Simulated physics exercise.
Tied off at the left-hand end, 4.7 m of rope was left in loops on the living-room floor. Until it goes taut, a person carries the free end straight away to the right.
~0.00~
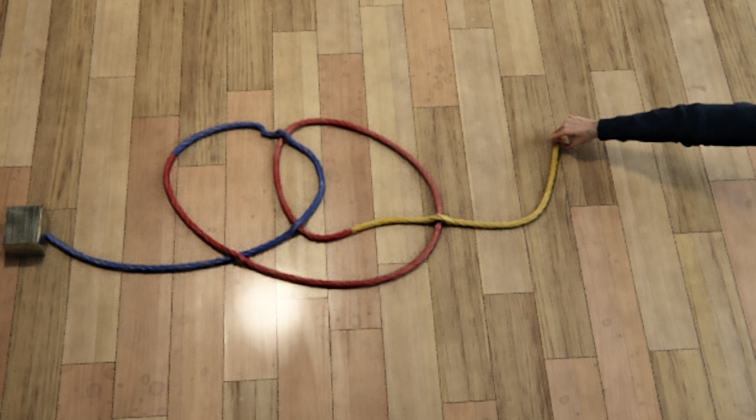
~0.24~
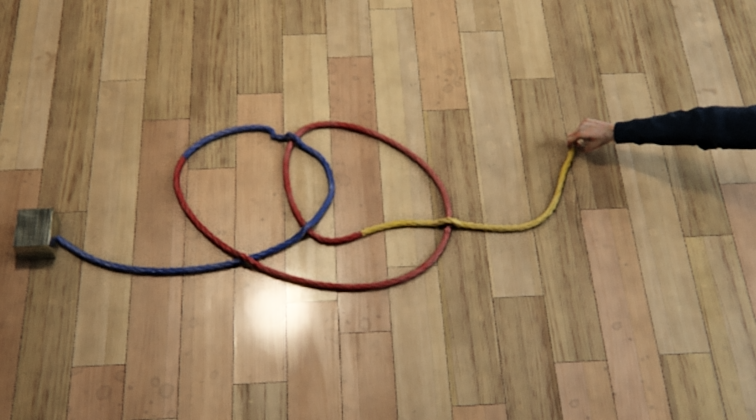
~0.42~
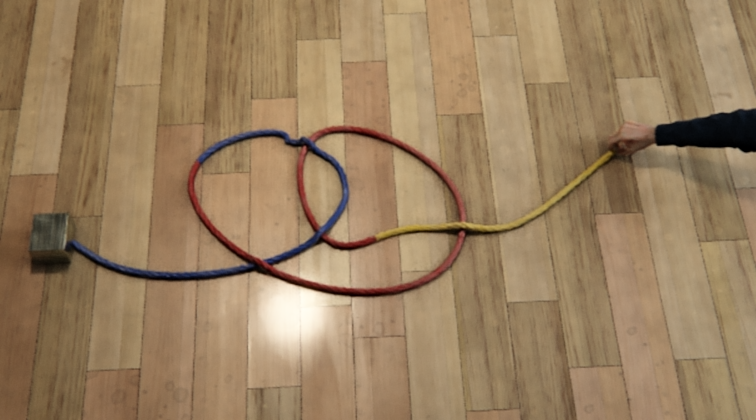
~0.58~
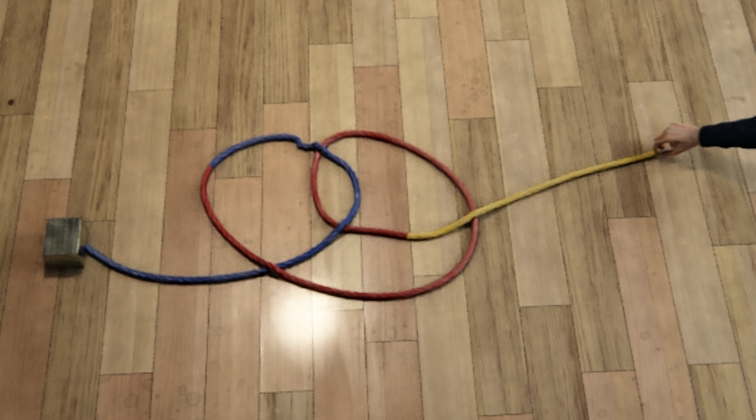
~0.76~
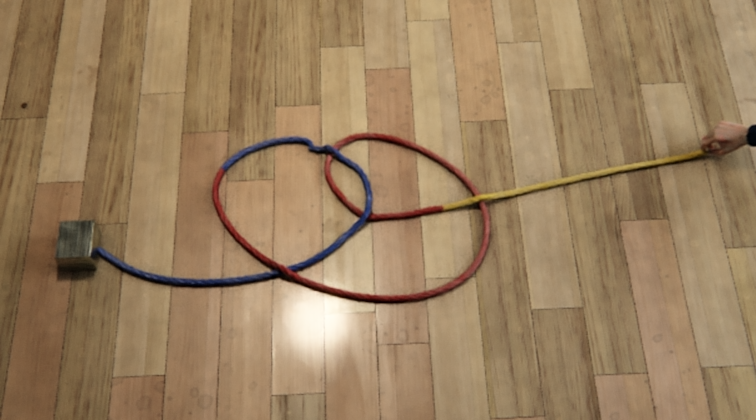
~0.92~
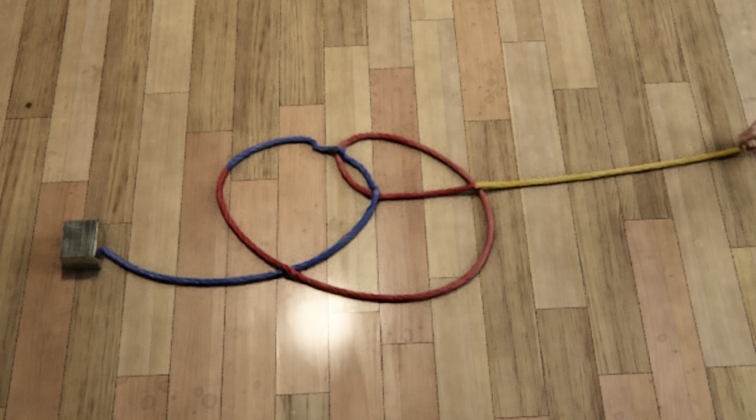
A rope coloured blue, red and yellow lies in overlapping loops on a wood-plank floor, seen from above at a slant, its blue end at a small grey block on the left. A dark-sleeved hand at the right grips the yellow end and draws it rightward, straightening that stretch while the red inner loop narrows. Meanwhile, the view drifts slightly left, then steadies, the hand reaching the right edge.
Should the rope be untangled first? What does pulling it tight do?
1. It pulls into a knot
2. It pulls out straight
2, it pulls out straight.
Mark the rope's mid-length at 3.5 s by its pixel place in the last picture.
It sits close to pixel (492, 219) in the last view.
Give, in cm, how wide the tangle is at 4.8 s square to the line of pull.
At that time the loops are roughly 38 cm wide.
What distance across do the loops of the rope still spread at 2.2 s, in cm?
I'd put it at close to 58 cm.
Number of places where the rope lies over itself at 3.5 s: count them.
1 in total.
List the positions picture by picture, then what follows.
In the first frame, crossings (235, 257) red over blue, (287, 132) blue over red, (298, 227) blue over red, (439, 220) yellow over red; rope runs through (197, 265) (217, 129) (349, 284) (310, 122) (463, 223); grip (557, 145).
In the second frame, rope runs through (207, 268) (358, 287) (473, 226); grip (573, 148).
In the third frame, rope runs through (222, 272) (372, 292) (490, 229); grip (614, 151).
In the fourth frame, rope runs through (234, 277) (385, 296) (511, 199); grip (658, 152).
In the fifth frame, rope runs through (246, 279) (396, 298) (552, 184); grip (706, 152).
In the sixth frame, rope runs through (250, 279) (270, 143) (400, 298) (361, 136) (587, 176); grip (743, 149).
By 2.2 s, the ends are 2.7 m apart, loops still 57 cm across.
By 3.5 s, the ends are 3.5 m apart, loops still 45 cm across.
By 4.8 s, the ends are 4.2 m apart, loops still 38 cm across.
By 6.1 s, the ends are 4.7 m apart, and it runs straight.
By 6.4 s, the ends are 4.7 m apart, and it runs straight.
